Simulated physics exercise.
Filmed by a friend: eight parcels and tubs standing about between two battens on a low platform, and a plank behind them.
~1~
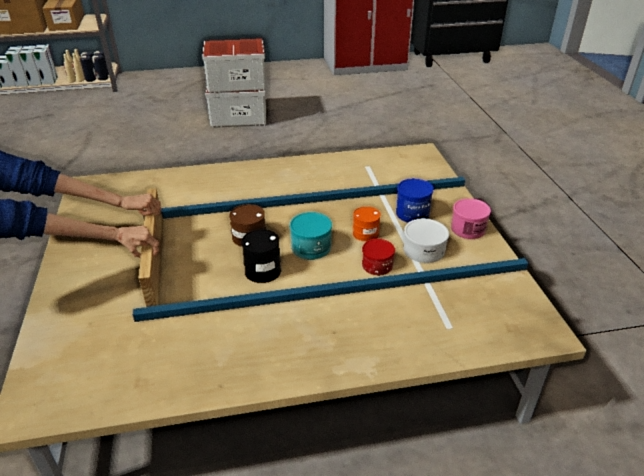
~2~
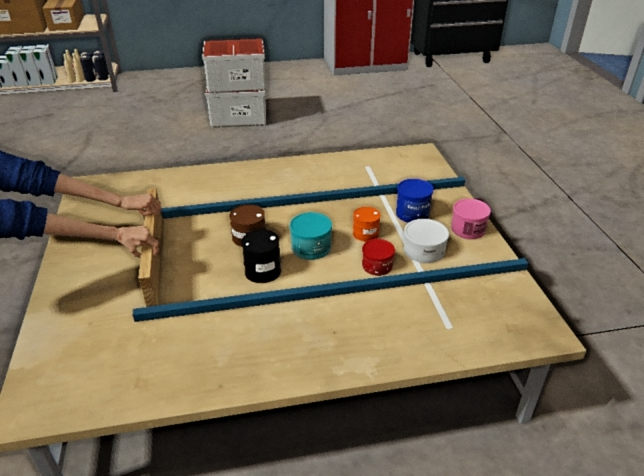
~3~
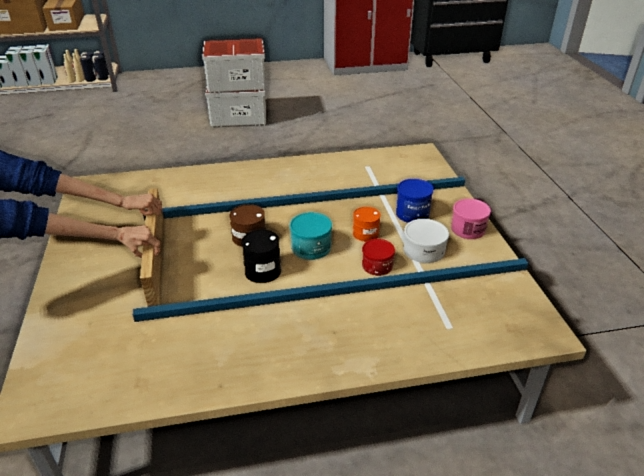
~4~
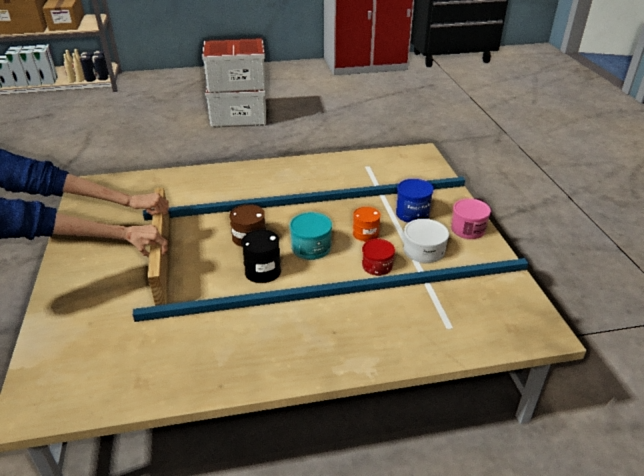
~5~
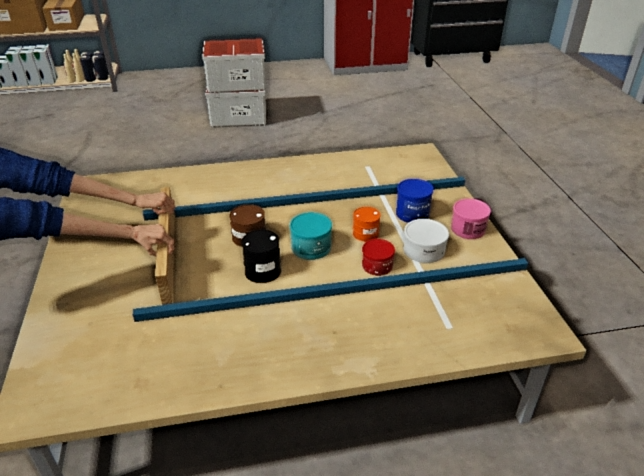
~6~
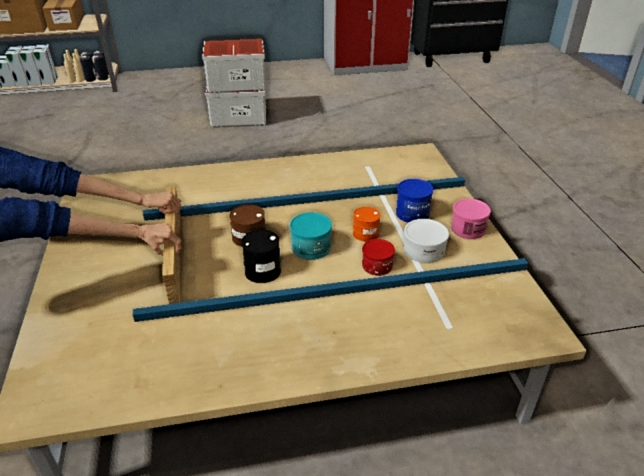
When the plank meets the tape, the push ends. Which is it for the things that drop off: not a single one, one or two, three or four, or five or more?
Nothing falls.
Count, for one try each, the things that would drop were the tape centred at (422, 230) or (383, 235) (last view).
It comes to 1, then 0.
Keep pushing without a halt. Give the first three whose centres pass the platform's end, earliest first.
I'd say the pink pail leads, followed by the white pail, then the blue pail.
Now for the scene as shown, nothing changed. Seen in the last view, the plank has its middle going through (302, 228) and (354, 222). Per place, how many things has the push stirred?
The count is 4 at the first point and 7 at the second.
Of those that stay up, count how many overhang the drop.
The answer comes to 1.
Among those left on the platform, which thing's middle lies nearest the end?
Pink pail.
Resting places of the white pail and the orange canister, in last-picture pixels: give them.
The white pail ends up near (461, 231), and the orange canister near (437, 206).
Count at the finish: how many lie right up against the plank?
That would be 3 of them.
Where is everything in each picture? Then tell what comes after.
The first picture shows pink pail (470, 219); blue pail (414, 201); white pail (425, 241); plank (152, 245); tape (401, 233).
The second picture shows blue pail (414, 201); turquoise pail (311, 236).
The third picture shows white pail (425, 241); black canister (262, 256).
The fourth picture shows pink pail (470, 219); brown canister (248, 226).
The fifth picture shows blue pail (414, 201); plank (167, 244).
The sixth picture shows pink pail (470, 219); blue pail (414, 201); white pail (425, 241); plank (173, 243); tape (401, 233).
Soon after, none off yet; pink pail at rest near (470, 219); blue pail at rest near (414, 201); white pail at rest near (425, 241).
At rest, the number that fall off is zero.
